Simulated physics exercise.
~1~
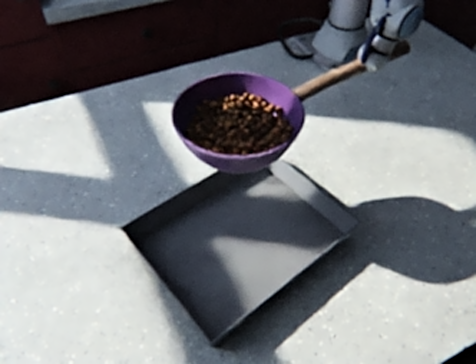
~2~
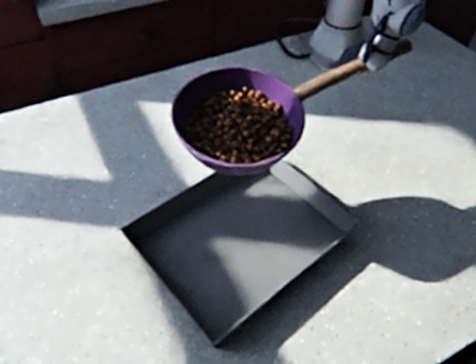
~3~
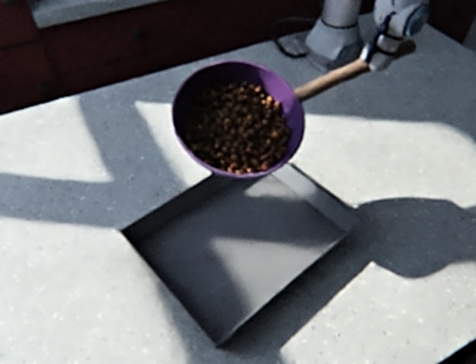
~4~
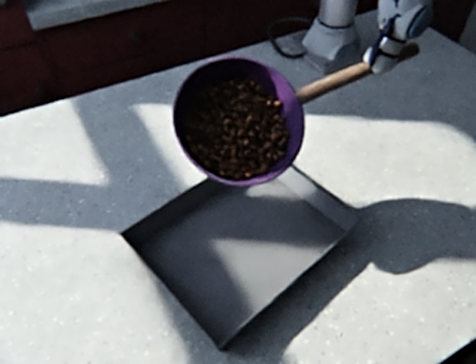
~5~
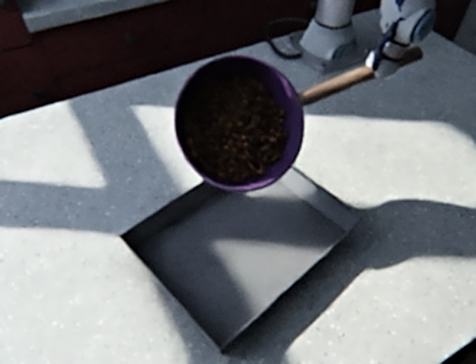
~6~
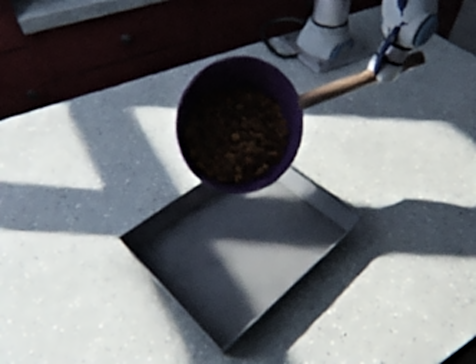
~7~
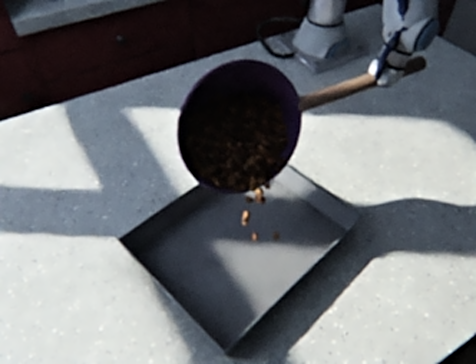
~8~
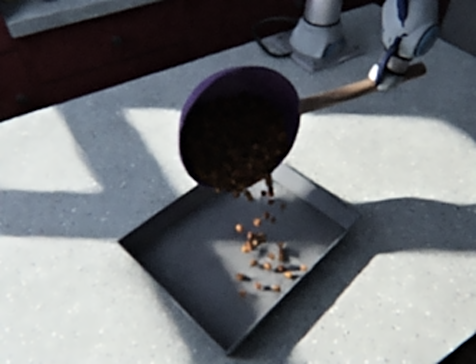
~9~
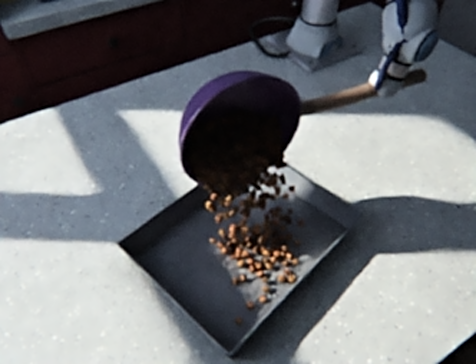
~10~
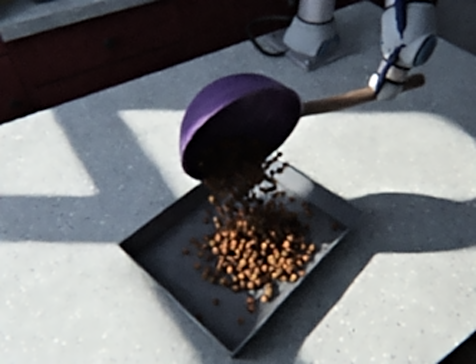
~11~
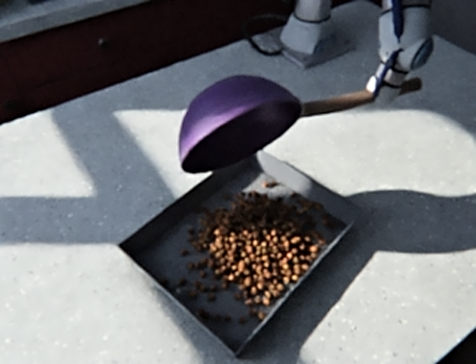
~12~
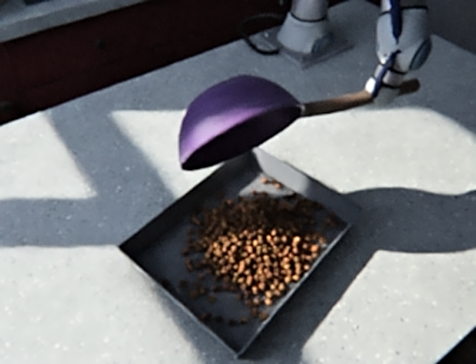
A purple ladle full of small brown cereal balls, its wooden handle gripped by a robotic arm, tilts steadily above a square grey tray until the balls tumble out, ending tipped over and emptied above the loose heap they form in the tray.
